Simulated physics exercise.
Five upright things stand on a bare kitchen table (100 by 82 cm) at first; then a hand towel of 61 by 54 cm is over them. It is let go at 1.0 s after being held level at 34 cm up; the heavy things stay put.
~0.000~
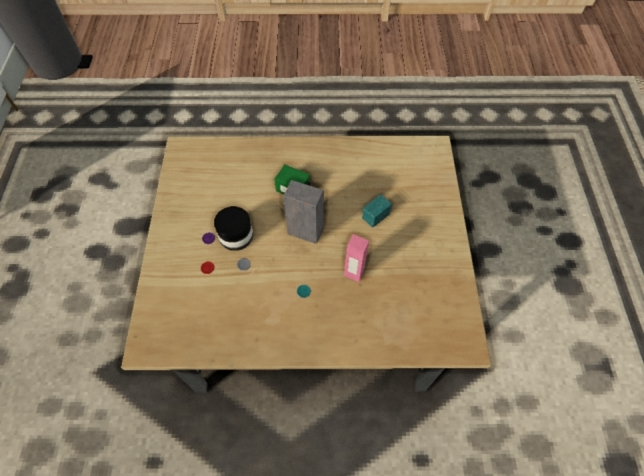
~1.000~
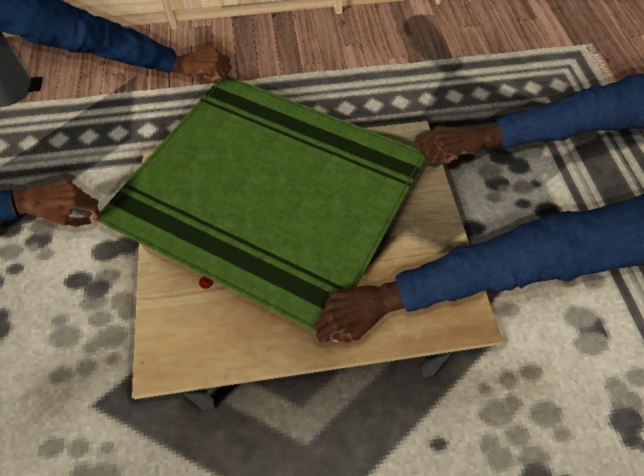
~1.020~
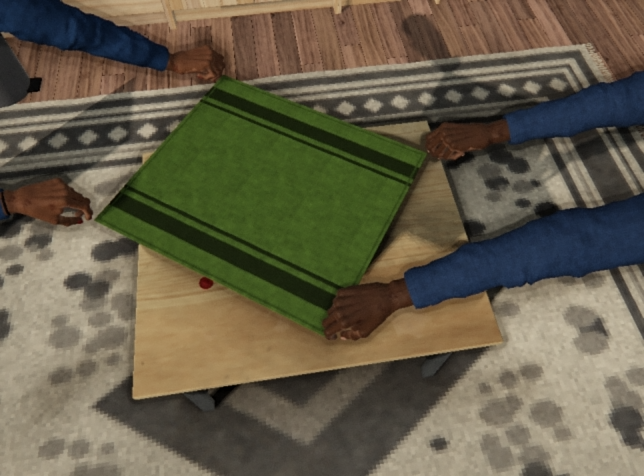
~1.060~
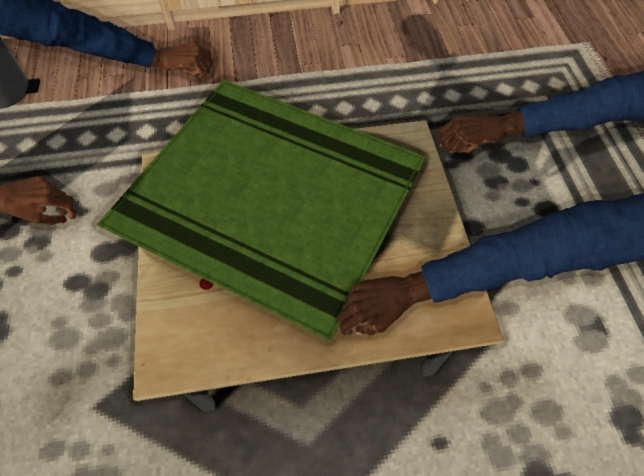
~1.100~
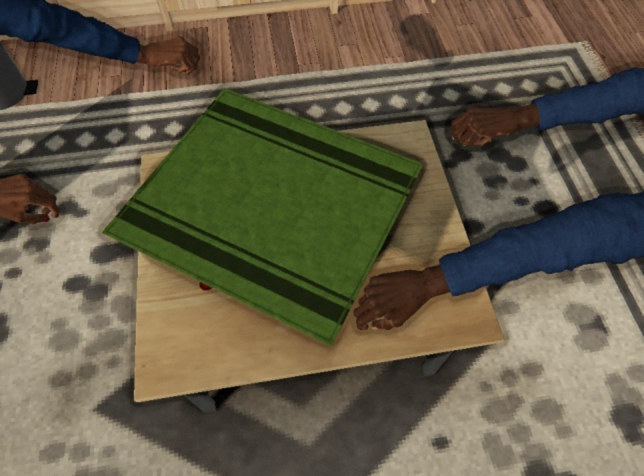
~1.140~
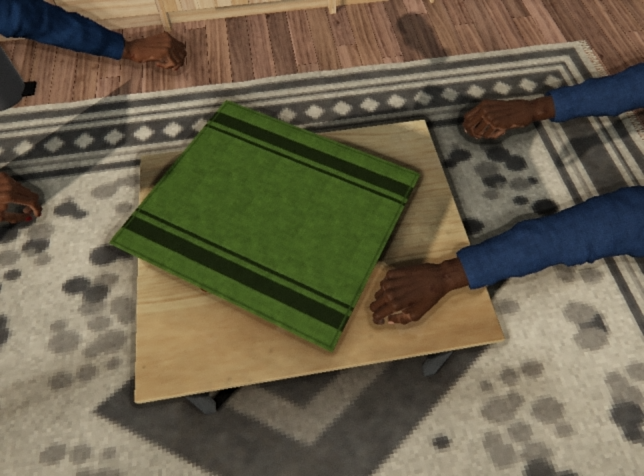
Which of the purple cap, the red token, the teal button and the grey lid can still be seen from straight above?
Result: Purple cap: Out of view; red token: Out of view; teal button: Out of view; grey lid: Out of view.
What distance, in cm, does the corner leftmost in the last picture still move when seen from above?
Roughly 6 centimetres.
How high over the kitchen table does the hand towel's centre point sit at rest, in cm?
Roughly 18 cm high.
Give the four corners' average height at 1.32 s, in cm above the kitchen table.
0 cm.
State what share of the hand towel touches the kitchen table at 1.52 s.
Contact share: Approx. 15 percent.
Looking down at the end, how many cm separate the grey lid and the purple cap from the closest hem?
The first sits about 7 cm from the nearest hem, the second about 6 cm.
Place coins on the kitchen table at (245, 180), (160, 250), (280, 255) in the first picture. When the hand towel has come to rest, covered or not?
First spot stays visible, second stays visible, third is overlaid.
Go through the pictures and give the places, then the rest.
The first frame shows purple cap (209, 238); red token (207, 267); teal button (304, 291); grey lid (244, 264); black tin (232, 221), 9 cm tall; teal block (378, 206), 6 cm tall; grey block (304, 193), 21 cm tall; pink box (358, 243), 19 cm tall.
The second frame shows hand towel corners (94, 219) (223, 74) (427, 153) (329, 339); highest point 34 cm, lowest 34 cm.
The third frame shows hand towel corners (94, 220) (223, 75); highest point 34 cm, lowest 34 cm.
The fourth frame shows hand towel corners (97, 225) (223, 80); highest point 32 cm, lowest 32 cm.
The fifth frame shows hand towel corners (102, 233) (225, 89); highest point 29 cm, lowest 29 cm.
The sixth frame shows hand towel corners (109, 243) (226, 101) (420, 175) (332, 352); highest point 25 cm, lowest 25 cm.
At 1.3 s, 15 % of it is down, spanning 61 by 60 cm, above red token, grey lid, teal button, purple cap.
At 1.5 s, 15 % of it is down, spanning 62 by 57 cm, above red token, grey lid, teal button, purple cap.
At 1.7 s, 15 % of it is down, spanning 62 by 57 cm, above red token, grey lid, teal button, purple cap.
At 1.9 s, 15 % of it is down, spanning 62 by 57 cm, above red token, grey lid, teal button, purple cap.
At 2.7 s, 15 % of it is down, spanning 62 by 57 cm, above red token, grey lid, teal button, purple cap.
